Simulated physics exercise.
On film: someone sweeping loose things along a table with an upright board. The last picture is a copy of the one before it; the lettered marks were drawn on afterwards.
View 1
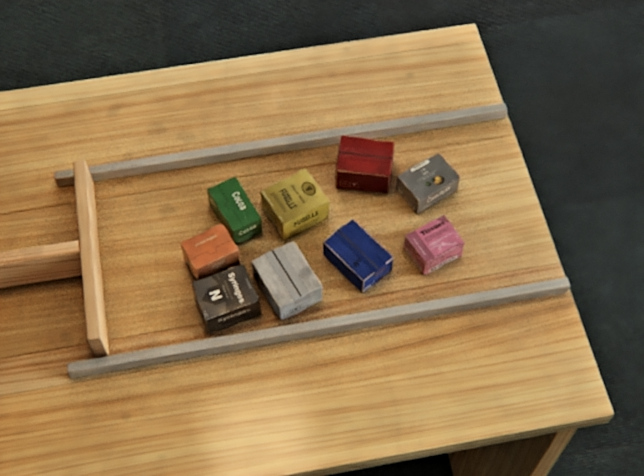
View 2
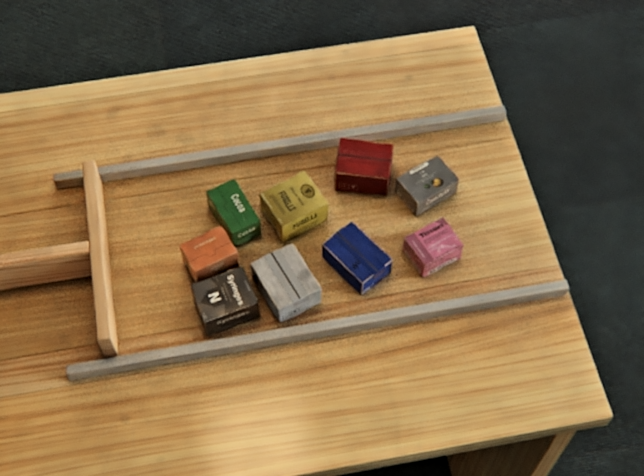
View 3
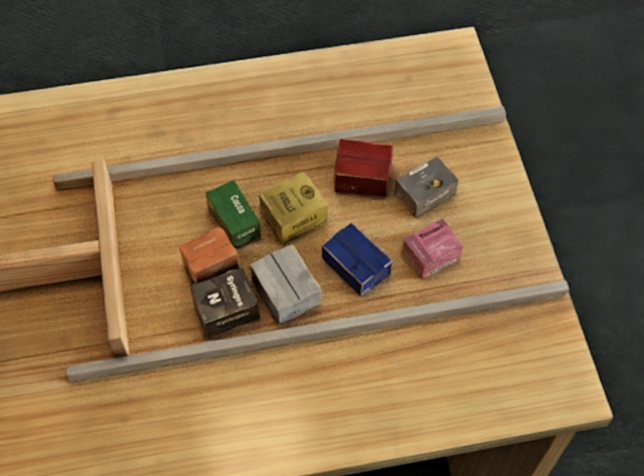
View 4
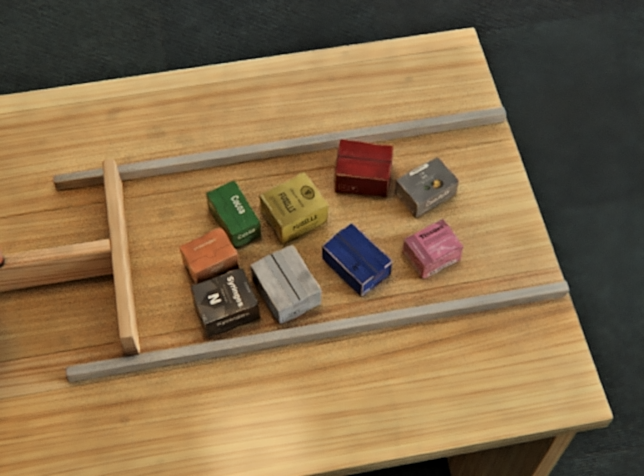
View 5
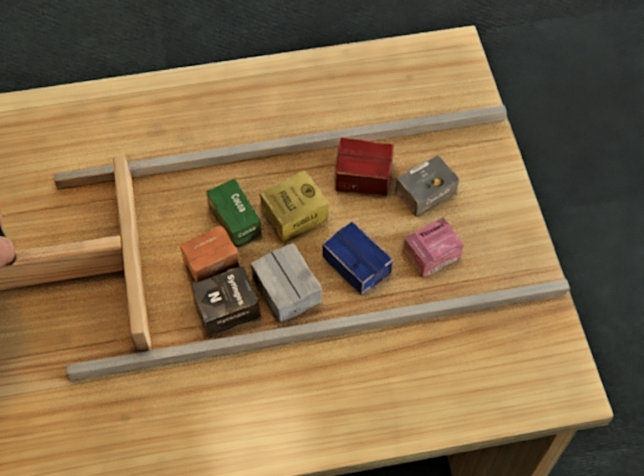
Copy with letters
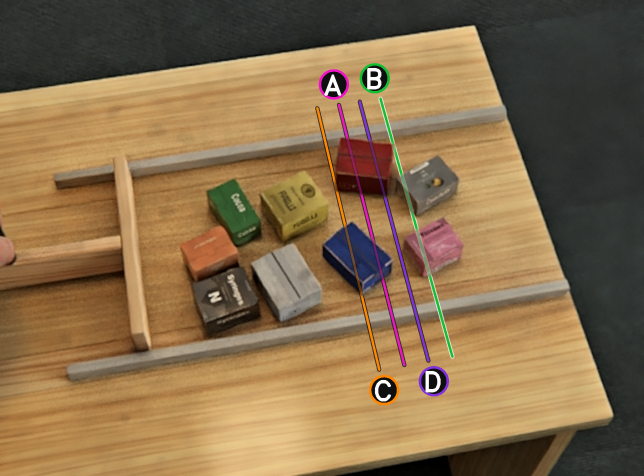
On a wooden table, an upright board on a handle slid slowly to the right between two grey rails toward a group of small coloured boxes, which stayed still as a hand appeared at the left.
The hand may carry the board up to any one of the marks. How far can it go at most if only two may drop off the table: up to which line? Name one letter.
The farthest such stop is B.
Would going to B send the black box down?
No.
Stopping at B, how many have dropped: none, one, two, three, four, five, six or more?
One.
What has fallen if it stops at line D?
The pink box goes over.
On the marked copy, A at (369, 225); B at (414, 218); C at (346, 229); D at (391, 221).
Taking B. A third of the way, board (232, 223); black box (280, 298); white box (331, 279).
Two thirds of the way, board (334, 207); pink box (513, 234); grey box (462, 181).
When it is over, board (411, 194); pink box over the edge; blue box (542, 222); one fallen.
As for the rest, A is within the limit but short; C is within the limit but short; D is within the limit but short.
